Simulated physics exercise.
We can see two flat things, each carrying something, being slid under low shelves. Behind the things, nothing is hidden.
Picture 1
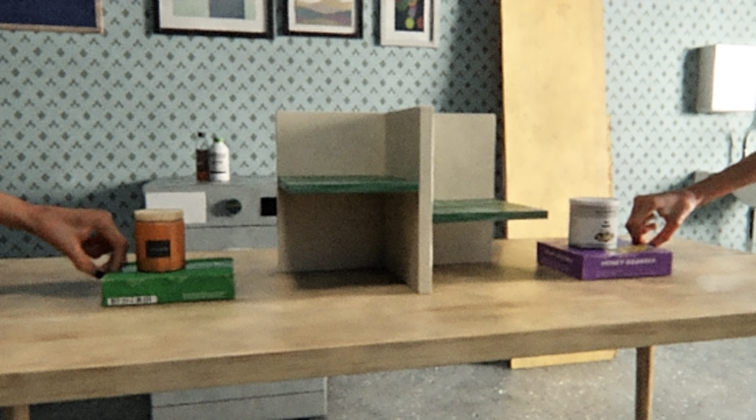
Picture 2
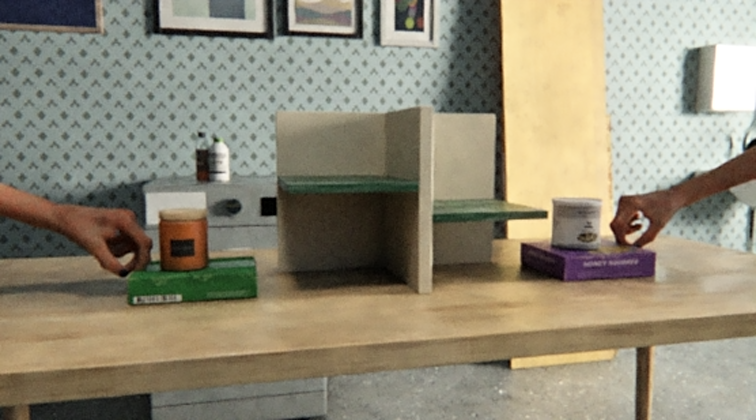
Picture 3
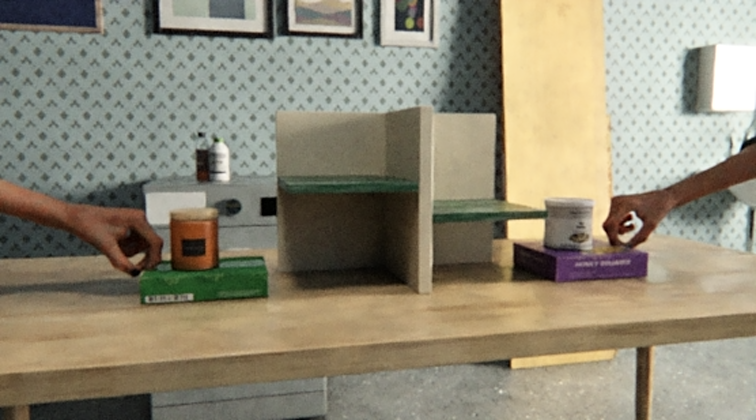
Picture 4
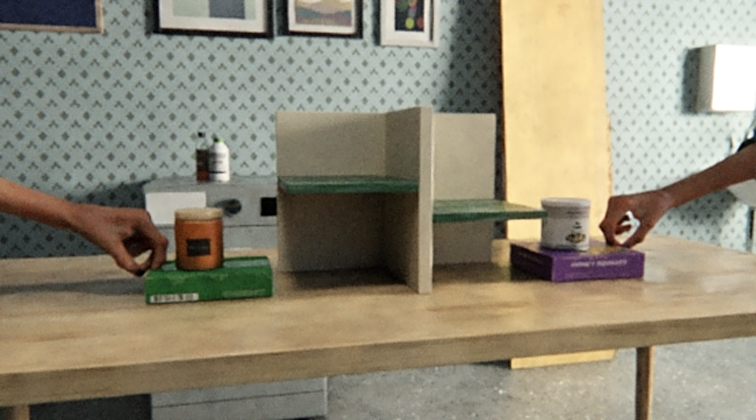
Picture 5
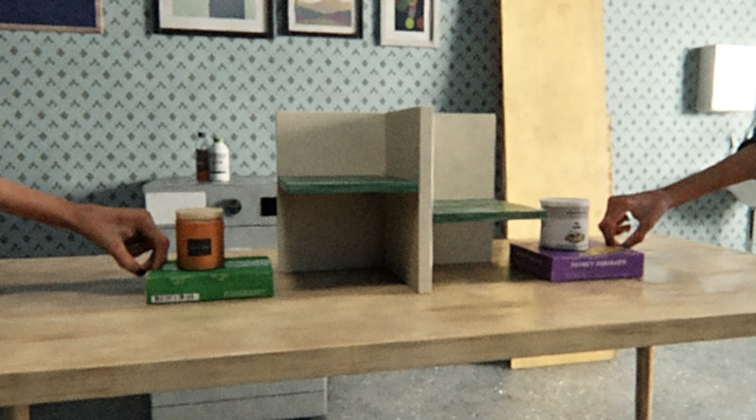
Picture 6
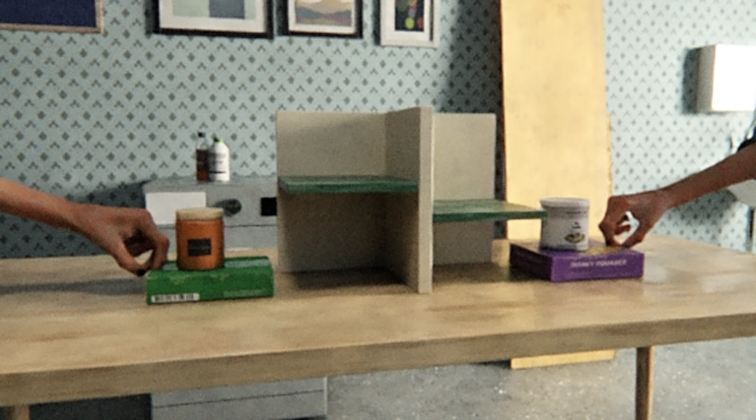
On a wooden table, two hands slide boxes carrying jars inward, then hold them still.
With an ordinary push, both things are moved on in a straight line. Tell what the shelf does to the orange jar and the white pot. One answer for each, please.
Going through them: The orange jar is not touched, the white pot is hit and moved.
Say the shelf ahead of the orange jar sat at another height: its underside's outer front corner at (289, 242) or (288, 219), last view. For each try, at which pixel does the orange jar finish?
Rest position (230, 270) for the first setting, (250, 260) for the second.
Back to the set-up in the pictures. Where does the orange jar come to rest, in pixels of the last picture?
Its middle settles around (327, 234) in the last picture.
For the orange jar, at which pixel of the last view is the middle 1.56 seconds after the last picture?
(289, 235).
Then, 1.56 s after the last picture, orange jar riding along near (289, 236); white pot tipped 13° from how it was near (540, 224).
At rest, the orange jar clears the shelf, near (326, 234); the white pot strikes the shelf, near (564, 247).
